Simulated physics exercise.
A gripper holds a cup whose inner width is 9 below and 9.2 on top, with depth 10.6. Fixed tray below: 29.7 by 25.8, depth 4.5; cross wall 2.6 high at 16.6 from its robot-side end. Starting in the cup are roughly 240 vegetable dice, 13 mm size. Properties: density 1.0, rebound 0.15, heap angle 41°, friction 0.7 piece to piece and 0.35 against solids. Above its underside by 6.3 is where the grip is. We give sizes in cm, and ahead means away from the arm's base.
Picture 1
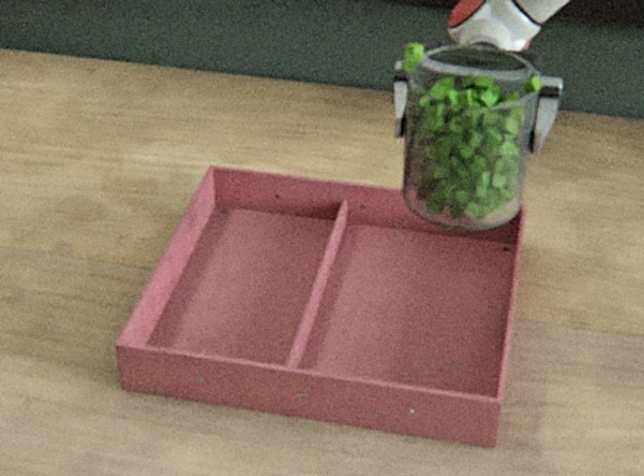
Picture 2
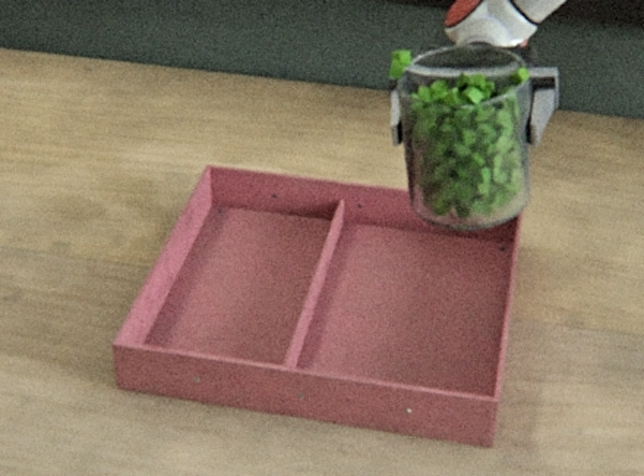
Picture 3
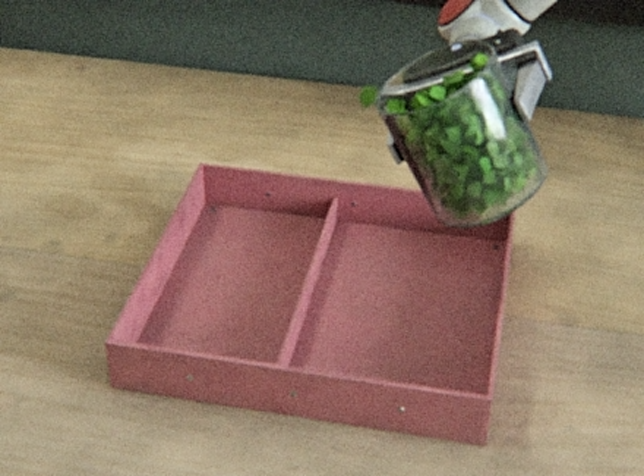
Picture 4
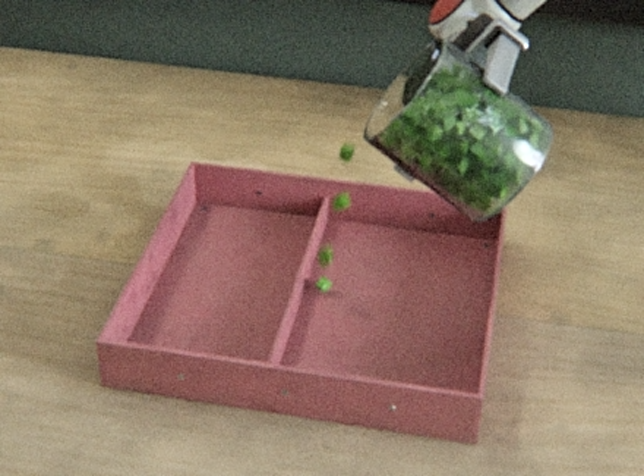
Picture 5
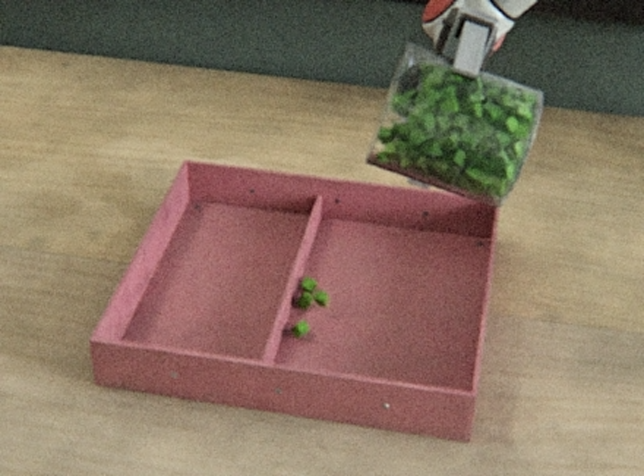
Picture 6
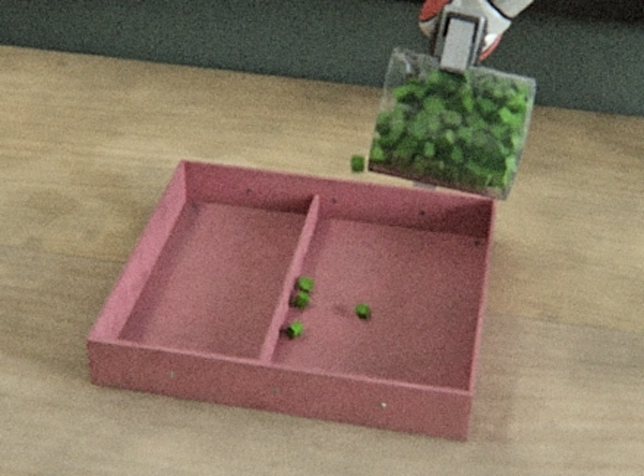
A robotic gripper tilted a clear cup packed with green vegetable dice over a pink divided tray until it lay nearly sideways, and a few pieces dropped out beside the divider, in the right-hand compartment.
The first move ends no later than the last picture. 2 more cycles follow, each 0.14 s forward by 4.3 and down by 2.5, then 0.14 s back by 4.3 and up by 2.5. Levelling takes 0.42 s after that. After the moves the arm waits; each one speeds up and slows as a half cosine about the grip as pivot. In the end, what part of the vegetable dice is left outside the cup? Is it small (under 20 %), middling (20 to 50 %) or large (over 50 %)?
Middling.
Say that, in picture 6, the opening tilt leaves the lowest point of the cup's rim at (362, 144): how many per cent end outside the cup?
About 10 %.
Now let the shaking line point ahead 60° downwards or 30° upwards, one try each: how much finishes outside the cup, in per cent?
First try about 10 %, second try about 75 %.
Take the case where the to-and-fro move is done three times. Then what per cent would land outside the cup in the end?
About 40 %.
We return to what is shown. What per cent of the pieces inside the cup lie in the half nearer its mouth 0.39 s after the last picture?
Roughly 40 per cent.
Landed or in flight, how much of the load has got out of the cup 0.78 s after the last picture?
30 %.
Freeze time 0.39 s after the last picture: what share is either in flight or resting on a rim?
About 0 %.
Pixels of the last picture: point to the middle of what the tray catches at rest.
It sits close to (297, 301).
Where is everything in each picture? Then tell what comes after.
In the first frame, the cup middle at (467, 139), level; upper third of the load around (468, 116), from x 410 to 530, top at y 50; 238 in the cup.
In the second frame, the cup middle at (466, 139), tilted 8° forward; upper third of the load around (466, 115), from x 395 to 520, top at y 60.
In the third frame, the cup middle at (464, 136), tilted 29° forward; upper third of the load around (463, 114), from x 370 to 530, top at y 65; 236 in the cup, 2 in flight or on a rim.
In the fourth frame, the cup middle at (459, 132), tilted 54° forward; upper third of the load around (466, 115), from x 325 to 535, top at y 70; 234 in the cup, 2 in the robot-side part, 2 in flight or on a rim.
In the fifth frame, the cup middle at (455, 127), tilted 75° forward; upper third of the load around (469, 105), from x 300 to 525, top at y 70; 234 in the cup, 4 in the robot-side part.
In the sixth frame, the cup middle at (452, 125), tilted 83° forward; upper third of the load around (472, 102), from x 295 to 520, top at y 75; 233 in the cup, 4 in the robot-side part, 1 in flight or on a rim.
Then, 0.39 s on, tilted 83° forward, highest piece 21 above the table; 198 in the cup, 21 in the robot-side part, 18 in the far-side part, 1 in flight or on a rim.
Then, 0.78 s on, tilted 37° forward, highest piece 22 above the table; 166 in the cup, 40 in the robot-side part, 30 in the far-side part, 2 in flight or on a rim.
Then, 1.18 s on, level, highest piece 23 above the table; 166 in the cup, 41 in the robot-side part, 31 in the far-side part.
Then, 2.23 s on, level, highest piece 23 above the table; 166 in the cup, 41 in the robot-side part, 31 in the far-side part.
In the end, 166 in the cup, 41 in the robot-side part, 31 in the far-side part. That is 30 % outside the cup.
